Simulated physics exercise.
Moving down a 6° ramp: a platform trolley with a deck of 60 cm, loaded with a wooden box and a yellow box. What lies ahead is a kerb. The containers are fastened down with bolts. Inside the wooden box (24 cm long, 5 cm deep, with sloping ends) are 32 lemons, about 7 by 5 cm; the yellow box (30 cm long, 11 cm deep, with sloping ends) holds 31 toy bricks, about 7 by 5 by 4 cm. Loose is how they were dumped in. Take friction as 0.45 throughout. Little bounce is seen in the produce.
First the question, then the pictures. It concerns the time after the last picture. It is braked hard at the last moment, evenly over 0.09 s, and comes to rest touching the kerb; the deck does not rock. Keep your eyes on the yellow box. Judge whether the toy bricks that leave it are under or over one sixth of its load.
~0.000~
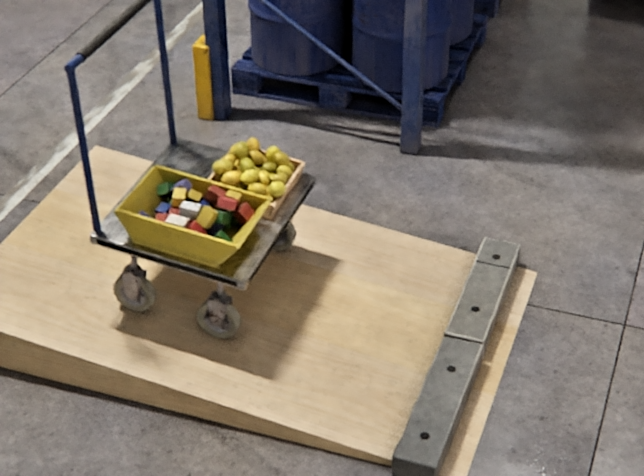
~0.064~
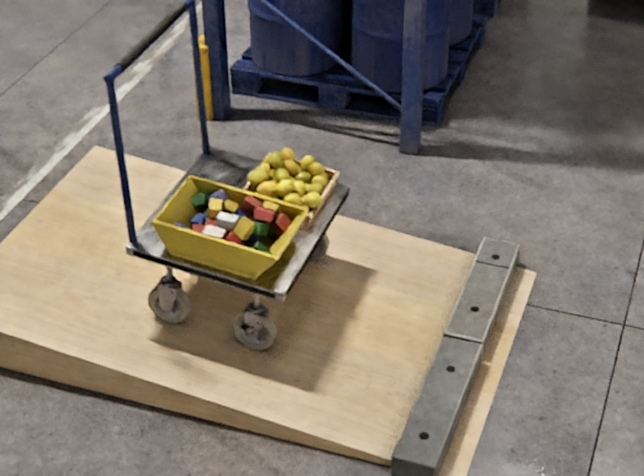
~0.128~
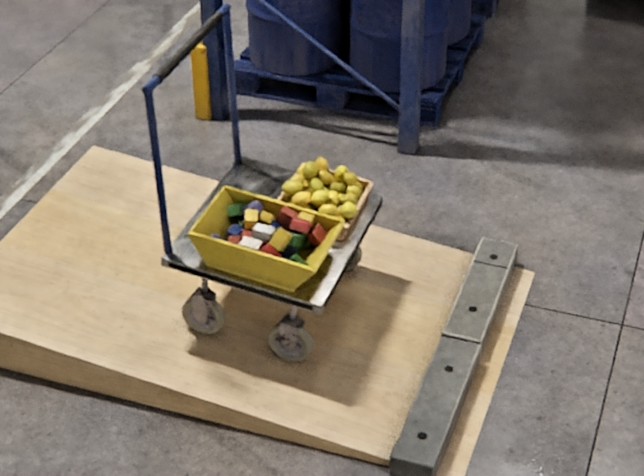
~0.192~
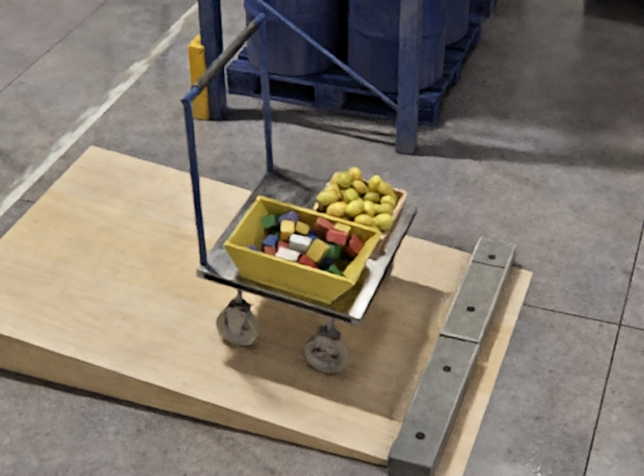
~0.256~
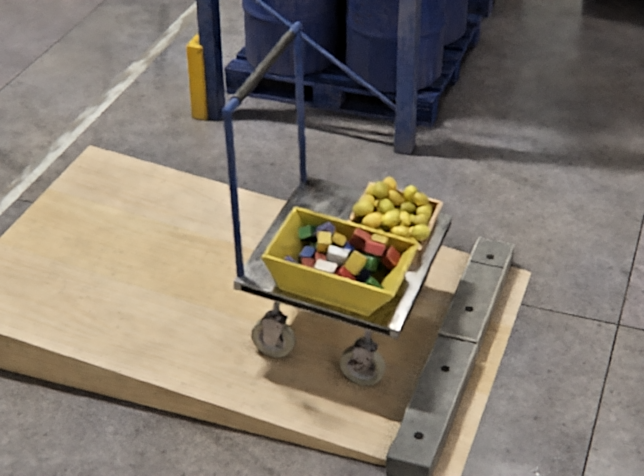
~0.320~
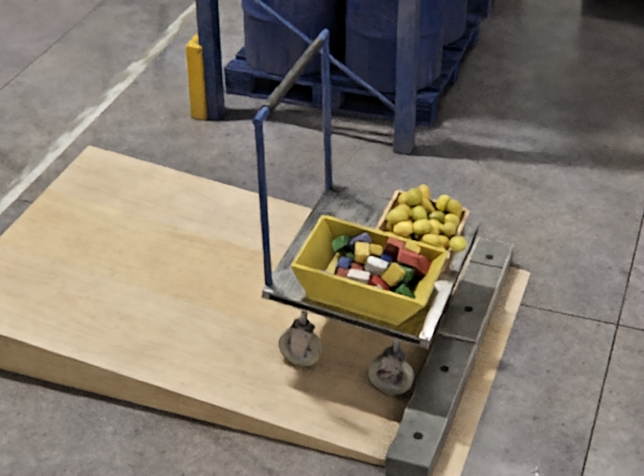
Loss undershoots a sixth.
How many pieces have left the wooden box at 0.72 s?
At that moment the wooden box count out stands near 10.
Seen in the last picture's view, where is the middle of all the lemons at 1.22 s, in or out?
Near (447, 231).
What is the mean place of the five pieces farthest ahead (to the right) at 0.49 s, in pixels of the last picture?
I'd say near (515, 254).
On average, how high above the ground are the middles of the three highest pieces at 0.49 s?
On average roughly 54 centimetres up.
After 0.37 s, the wooden box is down by 2 of 32 and the yellow box has all 31.
After 0.49 s, the wooden box is down by 6 of 32 and the yellow box has all 31.
After 0.72 s, the wooden box is down by 10 of 32 and the yellow box is down by 1 of 31.
Final count (at 1.22 s), the wooden box is down by 10 of 32 and the yellow box is down by 1 of 31. Asked share, 1 of 31, 3 per cent.
